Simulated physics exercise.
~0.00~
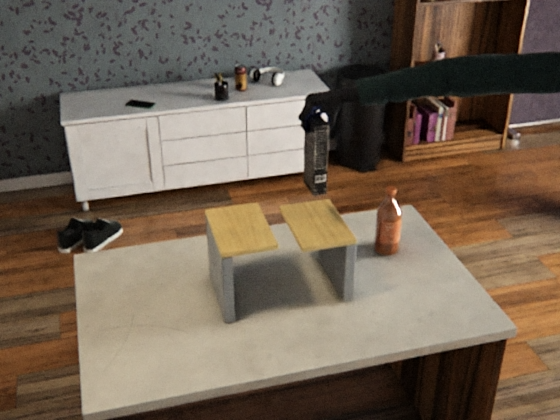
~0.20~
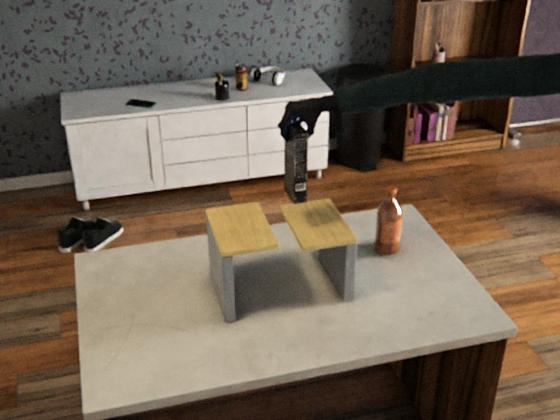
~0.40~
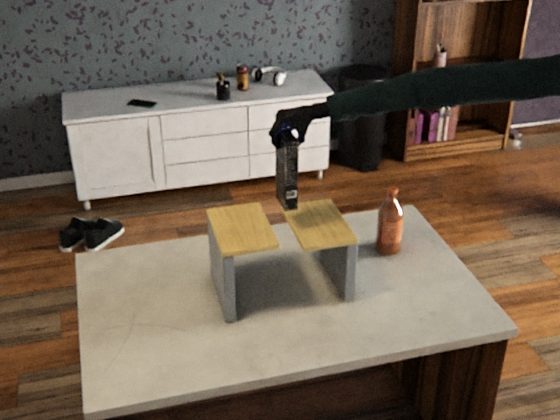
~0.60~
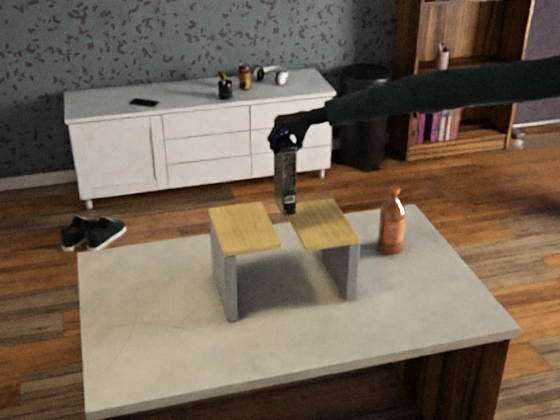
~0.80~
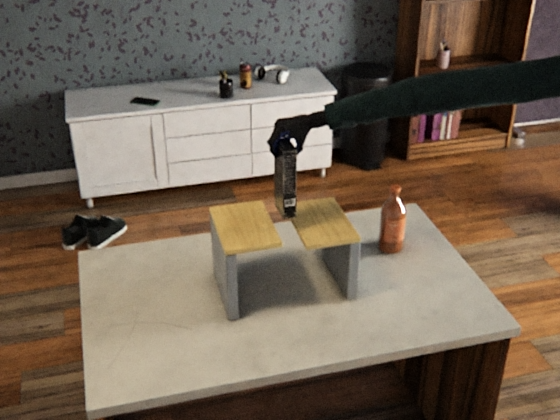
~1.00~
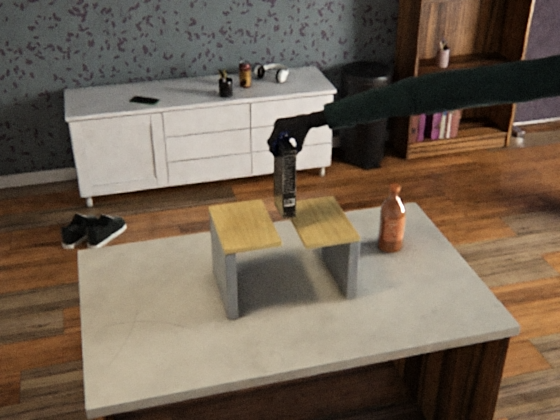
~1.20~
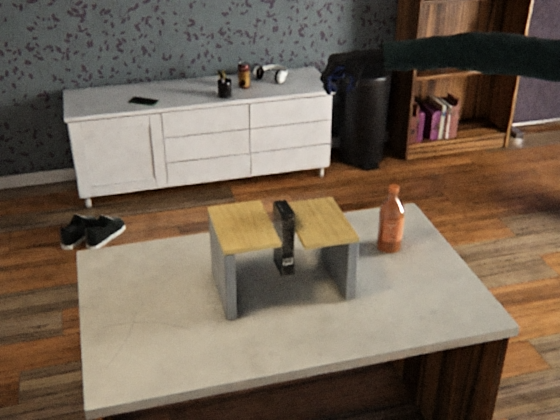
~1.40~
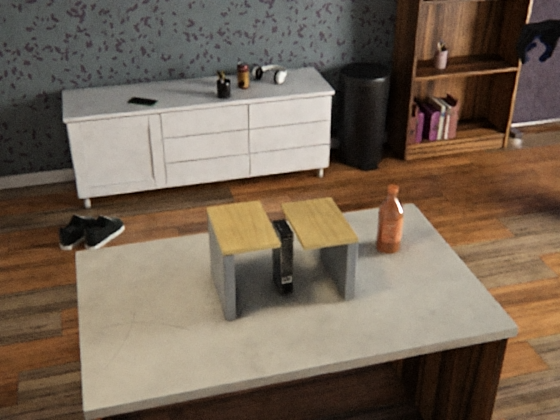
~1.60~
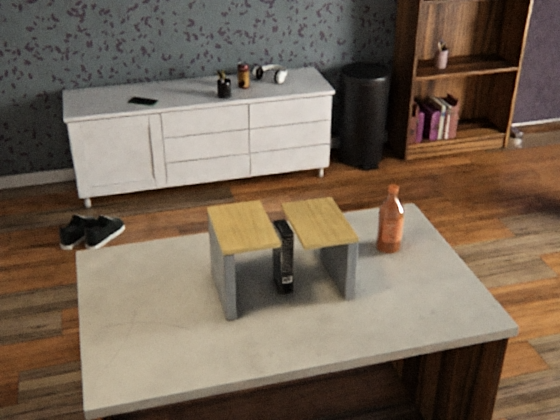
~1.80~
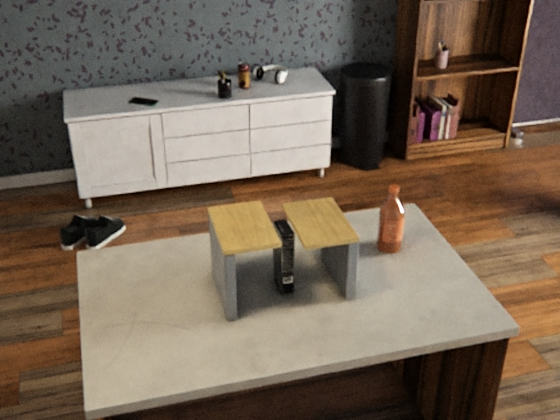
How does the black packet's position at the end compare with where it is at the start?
At the start the black packet is held in the air above the stand, toward its right side. At the end it is lower and further left, standing upright between the two halves of the stand, below the gap.
